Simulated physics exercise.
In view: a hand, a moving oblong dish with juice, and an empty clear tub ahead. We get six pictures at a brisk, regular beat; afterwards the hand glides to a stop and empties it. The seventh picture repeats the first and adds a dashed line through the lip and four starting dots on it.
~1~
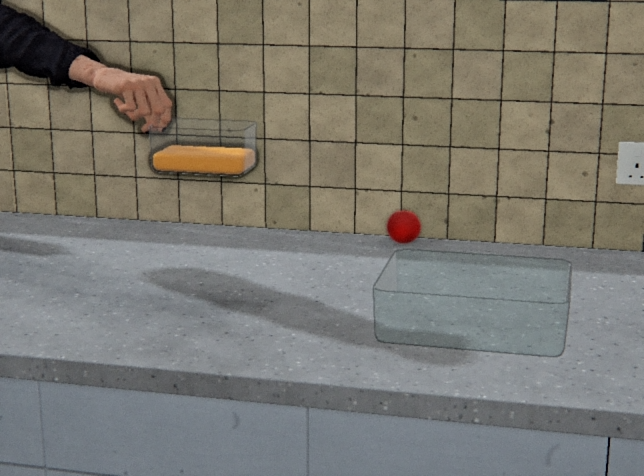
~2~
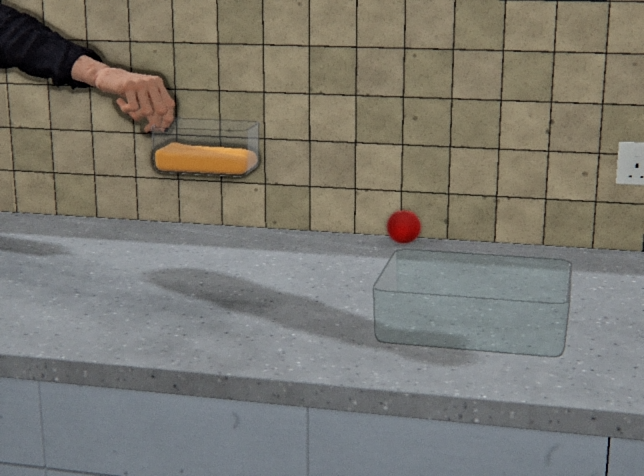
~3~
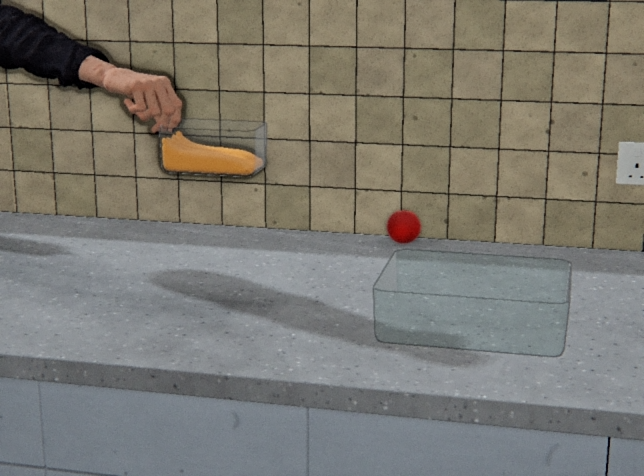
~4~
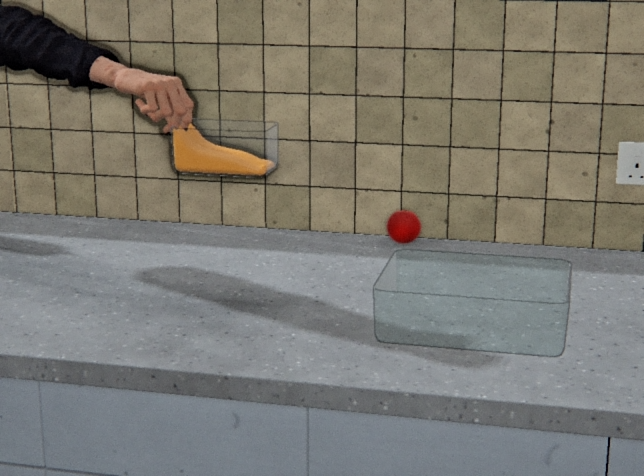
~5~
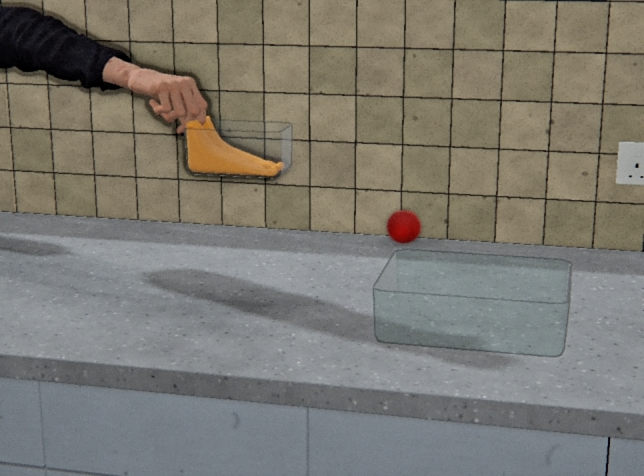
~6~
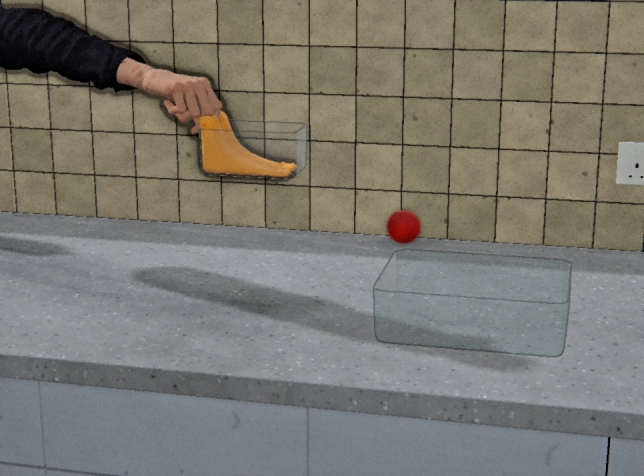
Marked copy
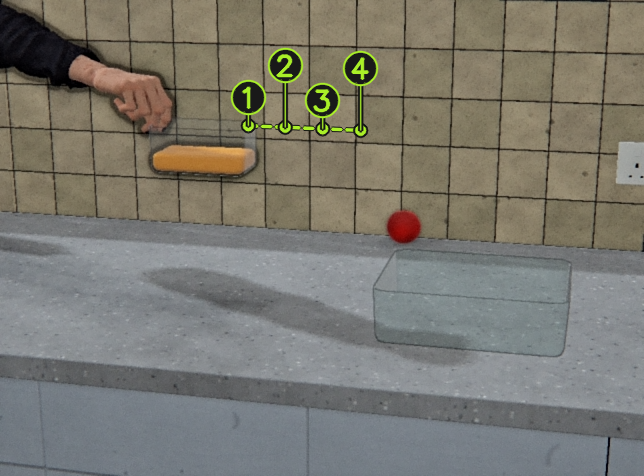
A hand in a dark sleeve, at the upper left, holds a small clear dish of orange juice above a speckled grey counter, seen from the front against beige tiles. A red ball and an empty clear tub sit at right, near a wall socket. The hand moves the upright dish slightly rightward, and the juice heaps up at the left side, rising above the rim, while the view stays still.
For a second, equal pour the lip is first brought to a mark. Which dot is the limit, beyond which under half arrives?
Use spot 3.
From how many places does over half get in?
Two of the four.
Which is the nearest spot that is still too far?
2 it is.
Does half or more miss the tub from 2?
Yes.
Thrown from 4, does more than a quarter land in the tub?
Yes, clearly.
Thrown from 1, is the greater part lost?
Yes, that goes wrong.
On the marked copy, 1 at (248, 125); 2 at (285, 127); 3 at (322, 128); 4 at (360, 130).
With 1, about 22 % lands in the tub, 73 % falls short and 5 % goes beside or beyond.
With 2, about 36 % lands in the tub, 57 % falls short and 8 % goes beside or beyond.
With 3, about 84 % lands in the tub, 4 % falls short and 11 % goes beside or beyond.
With 4, about 79 % lands in the tub, 2 % falls short and 19 % goes beside or beyond.
